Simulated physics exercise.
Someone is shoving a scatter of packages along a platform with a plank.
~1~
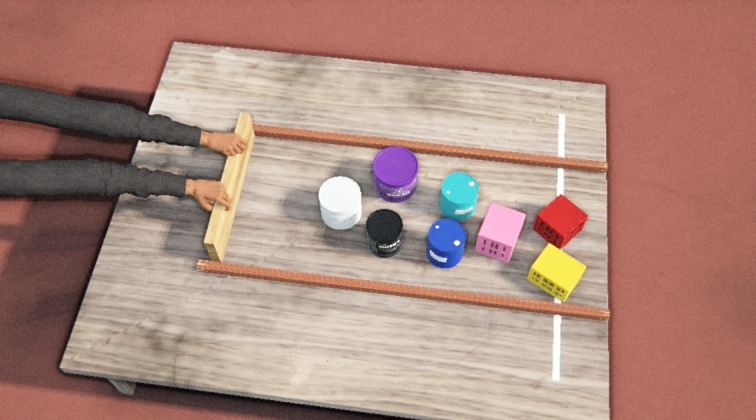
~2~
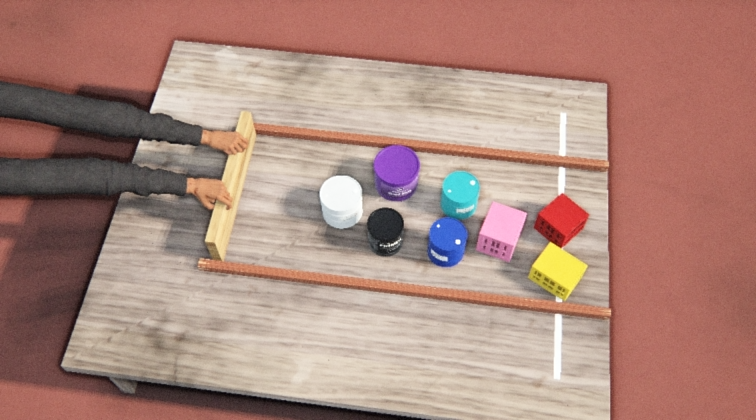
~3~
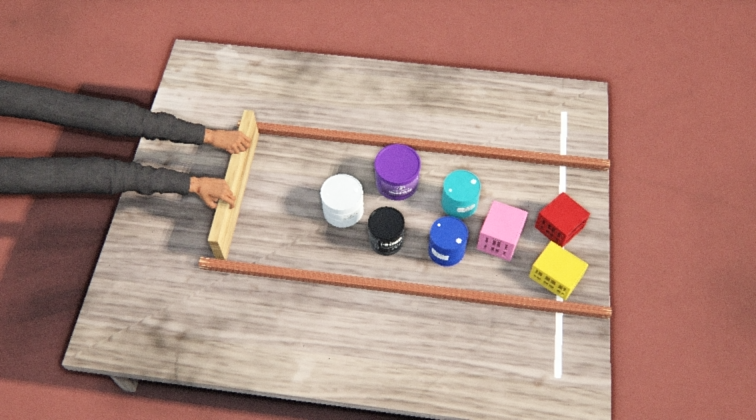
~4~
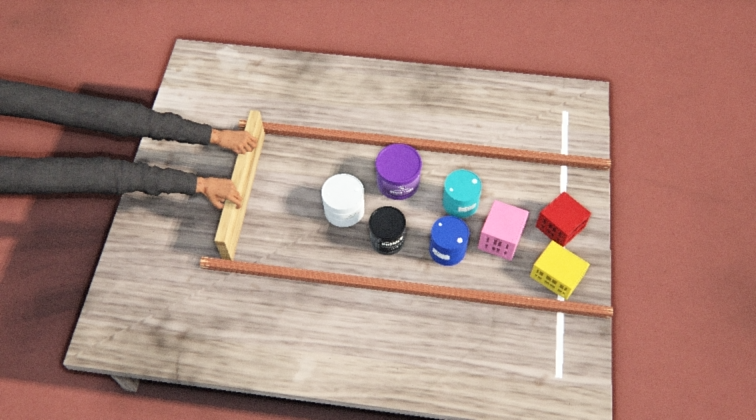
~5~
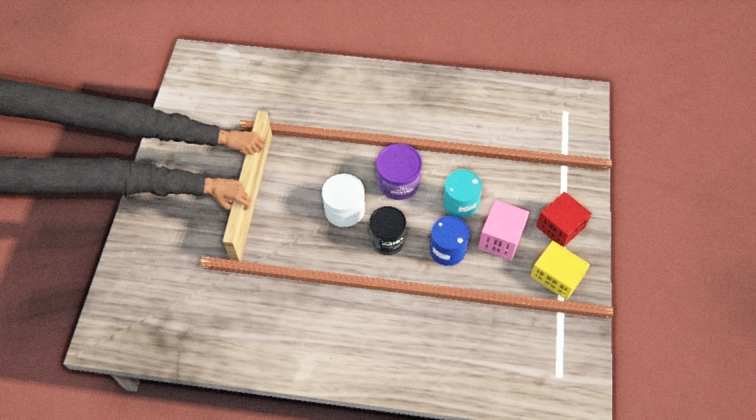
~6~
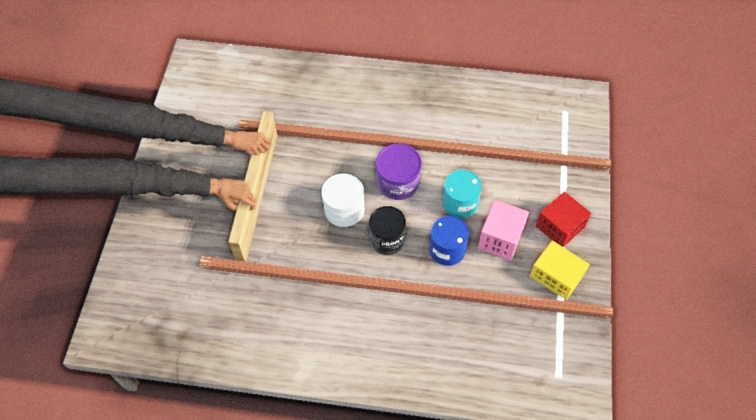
On a wooden table, two hands slide a plank slightly right toward unmoving colourful containers.
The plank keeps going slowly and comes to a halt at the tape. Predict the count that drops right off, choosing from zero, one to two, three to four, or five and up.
It ends with four plus at least one more down.
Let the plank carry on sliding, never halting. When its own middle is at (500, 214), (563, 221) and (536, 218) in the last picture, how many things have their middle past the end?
That makes 1, 5, 3.
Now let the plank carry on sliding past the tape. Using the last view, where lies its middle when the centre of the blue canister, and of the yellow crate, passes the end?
About (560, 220), and about (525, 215) for the other.
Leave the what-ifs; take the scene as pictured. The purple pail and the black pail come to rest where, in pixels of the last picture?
The one named first is at (589, 186), the next at (583, 266).
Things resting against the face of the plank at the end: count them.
3 in contact.
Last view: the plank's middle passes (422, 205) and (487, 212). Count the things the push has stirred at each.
By then 6, and 8.
Soon after, none off yet; red crate at rest near (563, 220); yellow crate at rest near (559, 270); pink crate at rest near (503, 230).
Then, none off yet; red crate at rest near (563, 220); yellow crate at rest near (559, 270); pink crate moved a little near (517, 230).
Further on, none off yet; red crate tipped well over near (628, 229); yellow crate moved about its own width near (594, 283); pink crate moved well along near (591, 239).
By the end, the number that fall off is five or more; fallen, blue canister, turquoise canister, pink crate, yellow crate and red crate.
